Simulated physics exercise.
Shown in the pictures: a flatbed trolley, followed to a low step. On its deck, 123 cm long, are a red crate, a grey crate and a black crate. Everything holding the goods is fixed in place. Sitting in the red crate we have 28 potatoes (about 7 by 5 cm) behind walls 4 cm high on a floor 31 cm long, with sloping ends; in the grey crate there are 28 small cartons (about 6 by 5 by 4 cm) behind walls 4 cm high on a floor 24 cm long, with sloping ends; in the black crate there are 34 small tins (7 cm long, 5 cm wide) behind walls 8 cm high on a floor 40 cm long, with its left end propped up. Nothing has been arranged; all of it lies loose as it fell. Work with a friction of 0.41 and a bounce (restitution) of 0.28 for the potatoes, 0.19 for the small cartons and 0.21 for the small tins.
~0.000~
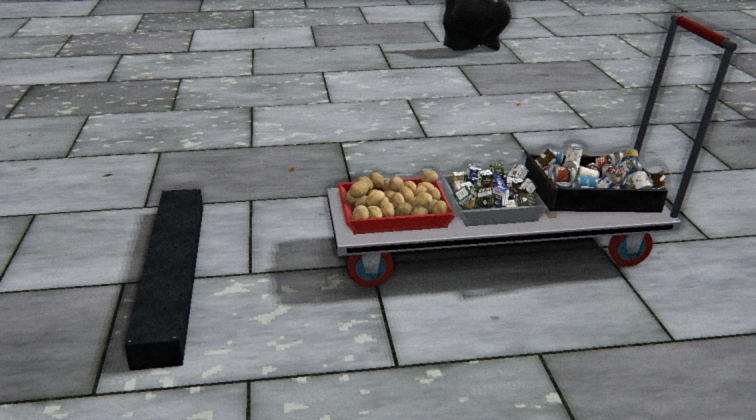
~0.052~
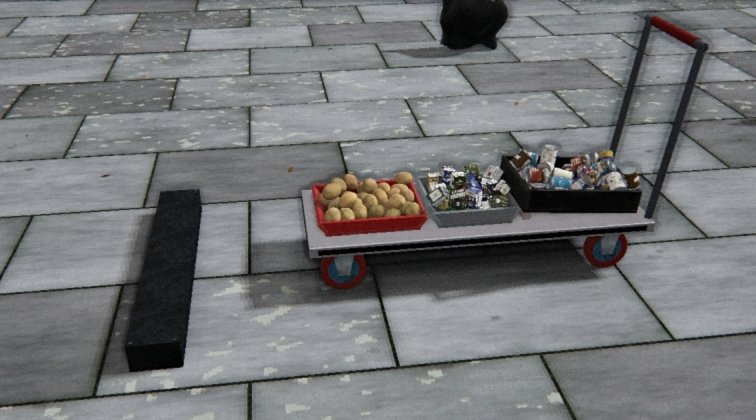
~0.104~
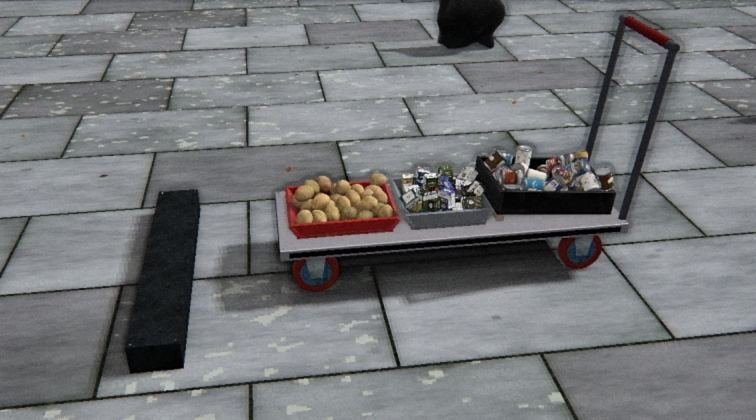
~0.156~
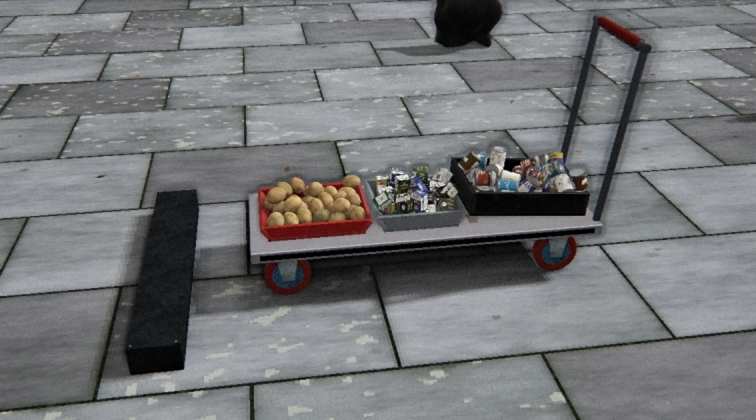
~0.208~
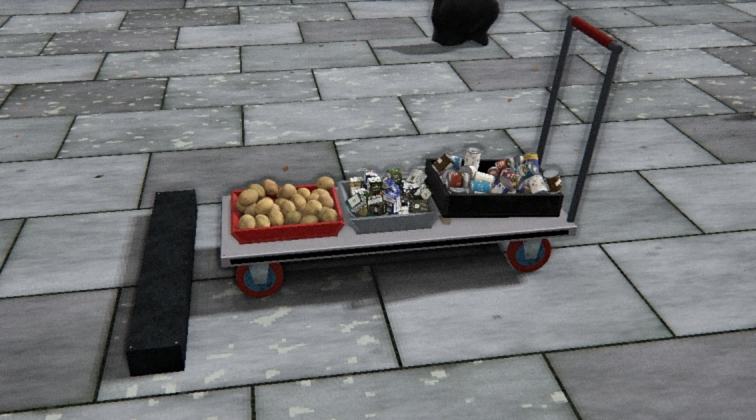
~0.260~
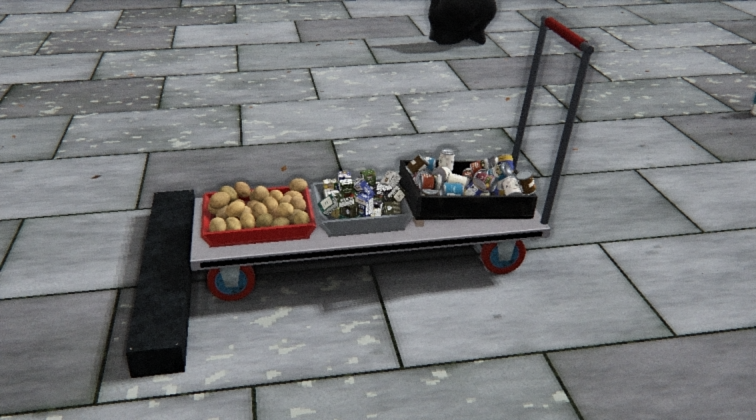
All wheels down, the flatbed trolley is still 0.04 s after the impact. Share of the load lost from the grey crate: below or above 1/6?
Above.
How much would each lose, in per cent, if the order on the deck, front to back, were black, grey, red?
Red crate 20 %, grey crate 10 %, black crate 0 %.
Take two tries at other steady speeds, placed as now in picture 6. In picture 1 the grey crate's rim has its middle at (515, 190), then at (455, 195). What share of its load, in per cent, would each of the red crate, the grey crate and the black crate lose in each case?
Losses in order of the tries would be red crate 40 and 10 %, grey crate 40 and 10 %, black crate 10 and 0 %.
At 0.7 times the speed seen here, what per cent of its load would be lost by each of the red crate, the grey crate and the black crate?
Red crate 10, grey crate 10, black crate 0 per cent.
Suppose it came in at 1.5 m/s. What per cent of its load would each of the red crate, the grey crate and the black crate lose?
Red crate 20 %, grey crate 10 %, black crate 0 %.
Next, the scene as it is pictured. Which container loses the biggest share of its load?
Answer: The grey crate.
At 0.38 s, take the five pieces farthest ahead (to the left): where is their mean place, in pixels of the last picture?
Roughly at (181, 205).
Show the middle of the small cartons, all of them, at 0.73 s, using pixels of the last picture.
Close to (320, 206).
After 0.28 s, impact.
After 0.38 s, the red crate is down by 3 of 28, the grey crate is down by 2 of 28 and the black crate is down by 2 of 34.
After 0.50 s, the red crate is down by 5 of 28, the grey crate is down by 8 of 28 and the black crate is down by 4 of 34.
After 0.73 s, the red crate is down by 7 of 28, the grey crate is down by 10 of 28 and the black crate is down by 4 of 34.
When it is over (at 1.23 s), the red crate is down by 7 of 28, the grey crate is down by 10 of 28 and the black crate is down by 4 of 34. Asked share, 10 of 28, 36 per cent.
